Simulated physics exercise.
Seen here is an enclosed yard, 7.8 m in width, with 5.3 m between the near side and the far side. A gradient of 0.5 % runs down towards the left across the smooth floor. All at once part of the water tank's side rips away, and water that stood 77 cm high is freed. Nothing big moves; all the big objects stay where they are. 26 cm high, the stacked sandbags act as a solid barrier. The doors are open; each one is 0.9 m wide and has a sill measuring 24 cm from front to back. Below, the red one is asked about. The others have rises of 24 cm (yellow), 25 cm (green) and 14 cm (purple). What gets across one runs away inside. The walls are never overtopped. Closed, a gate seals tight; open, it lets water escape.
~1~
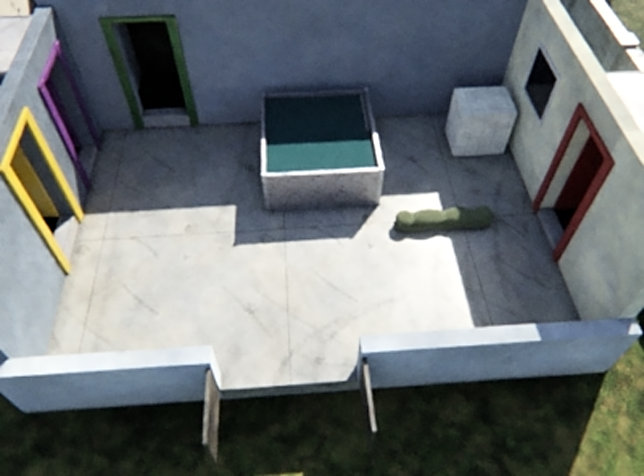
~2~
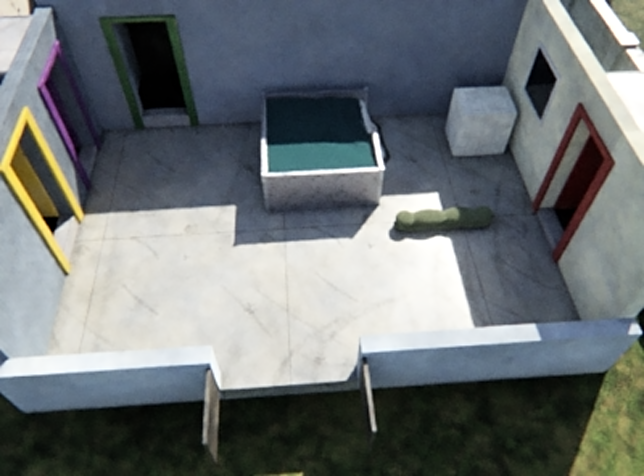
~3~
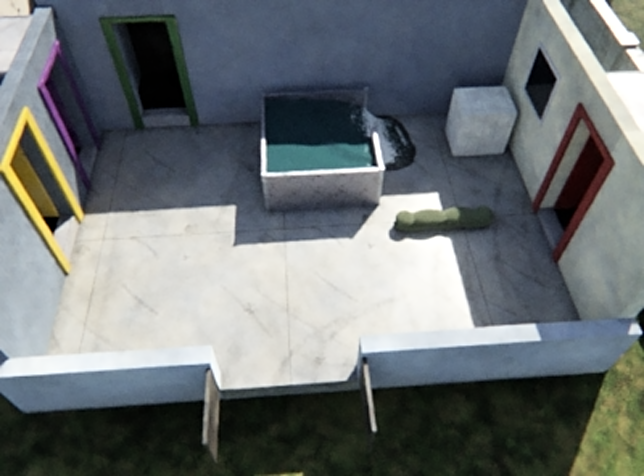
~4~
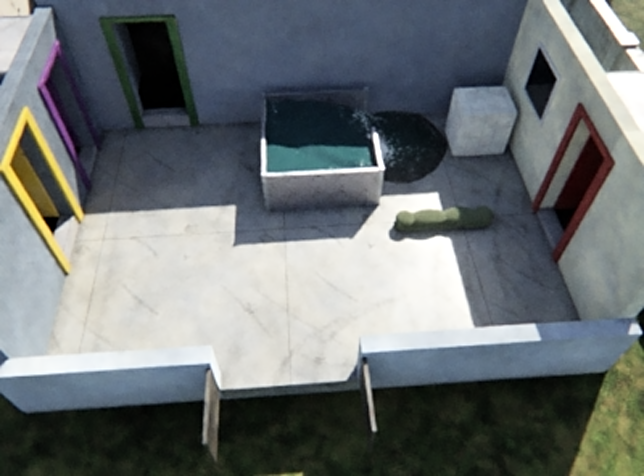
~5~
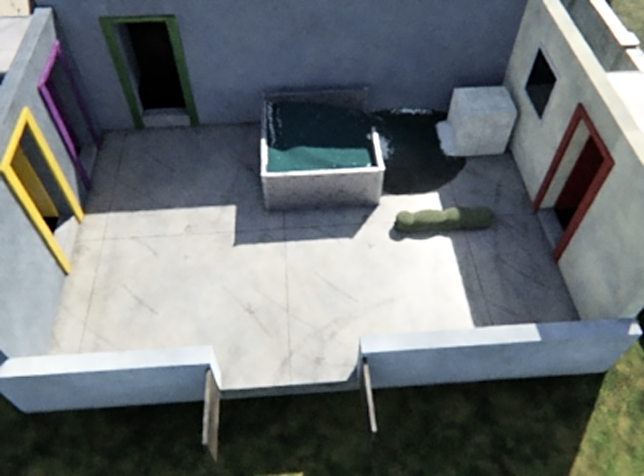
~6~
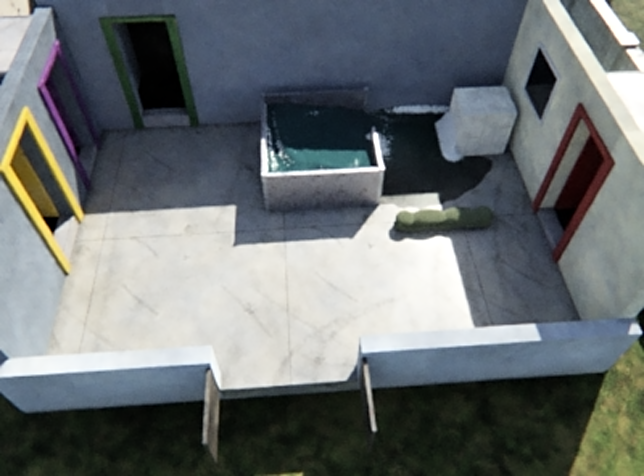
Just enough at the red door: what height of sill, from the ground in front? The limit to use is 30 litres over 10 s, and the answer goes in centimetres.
Some 17 cm.
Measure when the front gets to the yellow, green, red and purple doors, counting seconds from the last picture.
Yellow at 5.5 seconds, green at 2.8 seconds, red at 0.7 seconds, purple at 4.5 seconds.
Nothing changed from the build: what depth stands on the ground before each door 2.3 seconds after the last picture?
Depths in cm - yellow: 0, green: 0, red: 19, purple: 0.
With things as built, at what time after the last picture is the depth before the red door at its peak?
Roughly 1.8 s.
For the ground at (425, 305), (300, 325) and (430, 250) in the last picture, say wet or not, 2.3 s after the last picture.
First bone-dry, second bone-dry, third bone-dry.
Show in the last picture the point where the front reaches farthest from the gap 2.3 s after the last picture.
Front tip: Approx. (589, 347) px.
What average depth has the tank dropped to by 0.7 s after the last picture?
On average, around 52 cm.
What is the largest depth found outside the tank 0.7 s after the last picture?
Around 57 centimetres.
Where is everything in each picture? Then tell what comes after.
In the first frame, still water, 77 cm deep, in the water tank at (319, 133); the red door at (566, 192) is dry.
In the second frame, the front is at (386, 157), 0.3 m from the gap at (366, 131); 0.3 m2 of floor is wet, 77 cm left at the back.
In the third frame, the front is at (411, 154), 0.8 m from the gap at (366, 134); 0.9 m2 of floor is wet, 77 cm left at the back.
In the fourth frame, the front is at (442, 150), 1.4 m from the gap at (366, 135); 2.1 m2 of floor is wet, 76 cm left at the back.
In the fifth frame, the front is at a hidden place, 1.8 m from the gap at (366, 135); 3.1 m2 of floor is wet, 70 cm left at the back.
In the sixth frame, the front is at a hidden place, 2.4 m from the gap at (366, 135); 4.0 m2 of floor is wet, 64 cm left at the back; the red door at (566, 192), 3.6 m from the gap, is still 1.5 m from the nearest water.
Then, 0.7 s after the last picture water covers 15 % of the floor, deepest (57 cm) near (496, 117); 6 cm at the red door, 0 litres in over its 13 cm sill.
Then, 2.3 s after the last picture water covers 30 % of the floor, deepest (44 cm) near (478, 118); 19 cm at the red door, 26 litres in over its 13 cm sill.
Then, 9.3 s after the last picture water covers 90 % of the floor, deepest (14 cm) near (439, 211); 8 cm at the red door, 69 litres in over its 13 cm sill.
At the red door as built, the water peaked near 21 cm, 1.9 s after the last picture.
With a sill of 13.5 cm, 62 litres would have come in within the 10 s; with 18.5 cm, 23 litres. So under 30 litres takes about 17 cm.
